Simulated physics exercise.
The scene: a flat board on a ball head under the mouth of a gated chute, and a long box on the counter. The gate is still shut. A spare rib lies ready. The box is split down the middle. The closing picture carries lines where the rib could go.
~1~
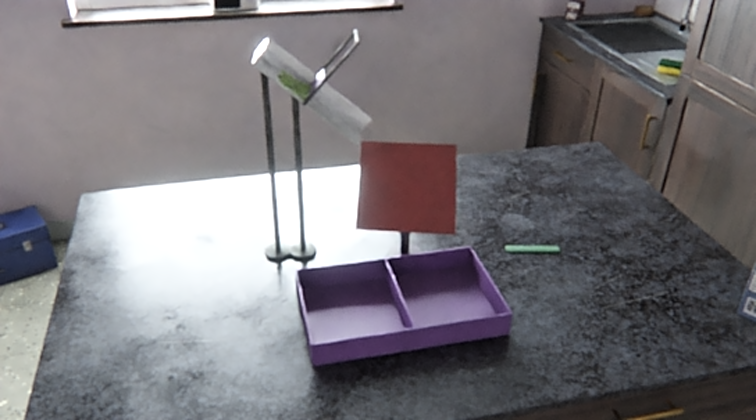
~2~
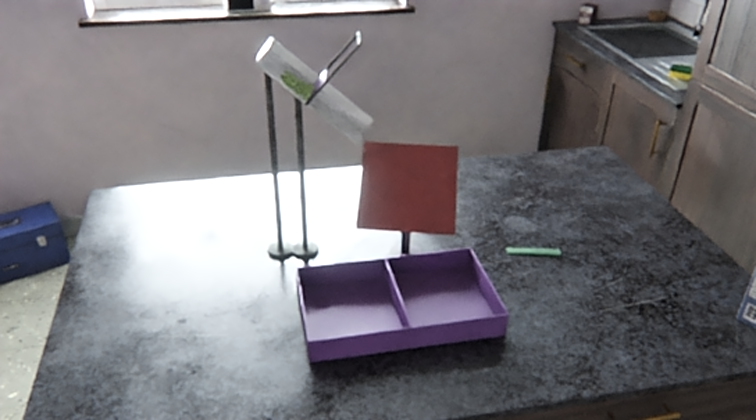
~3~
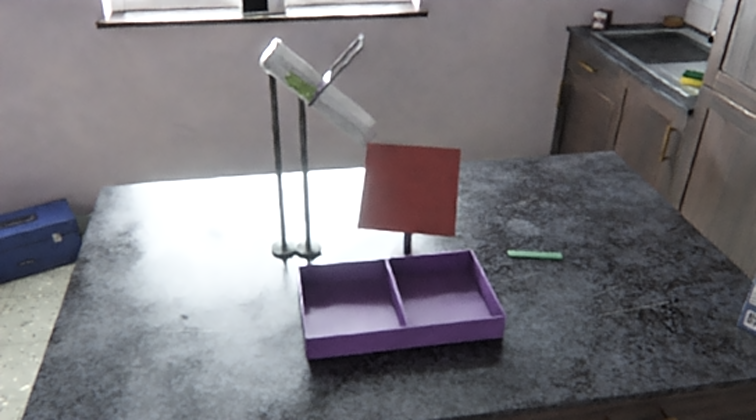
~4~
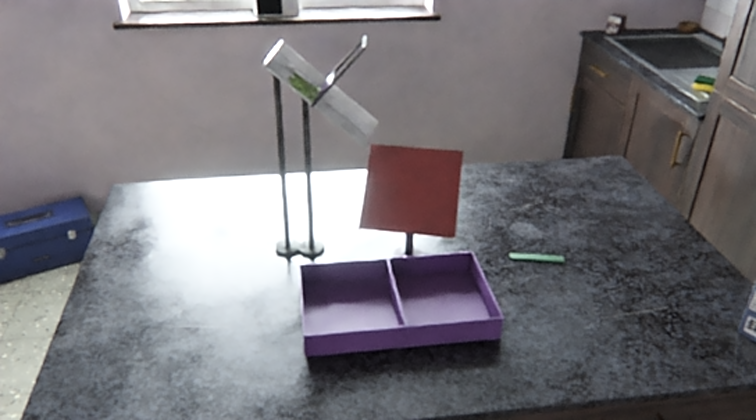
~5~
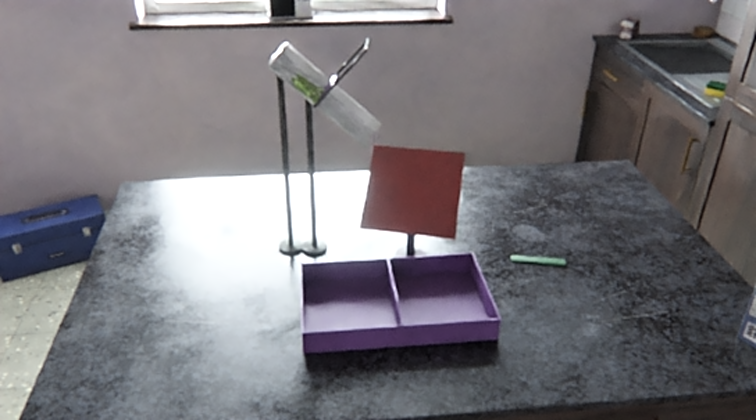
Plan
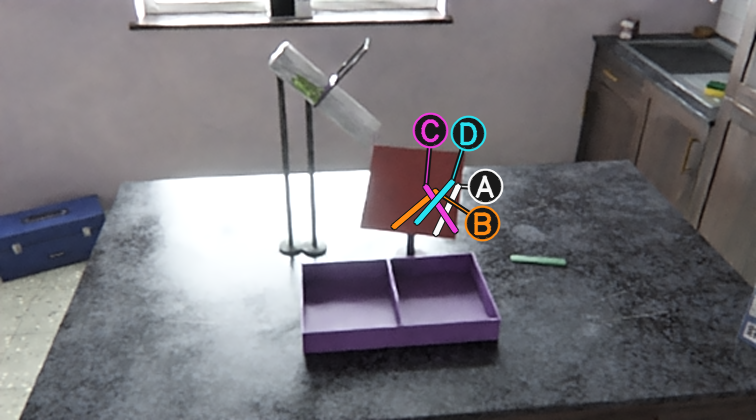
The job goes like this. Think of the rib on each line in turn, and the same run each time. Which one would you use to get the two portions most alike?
Use line D.
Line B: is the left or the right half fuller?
Left.
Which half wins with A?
Right.
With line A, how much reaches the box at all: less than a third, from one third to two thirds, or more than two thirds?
More than two thirds.
On the marked copy, line A from (458, 186) to (435, 233); line B from (435, 191) to (394, 226); line C from (426, 186) to (455, 230); line D from (452, 182) to (417, 222).
With A, of what is caught, a small share in the left half, all but a few in the right.
With B, of what is caught, all but a few in the left half, only a few in the right.
With C, of what is caught, only a few in the left half, all but a few in the right.
With D, of what is caught, close to half in the left half, close to half in the right.
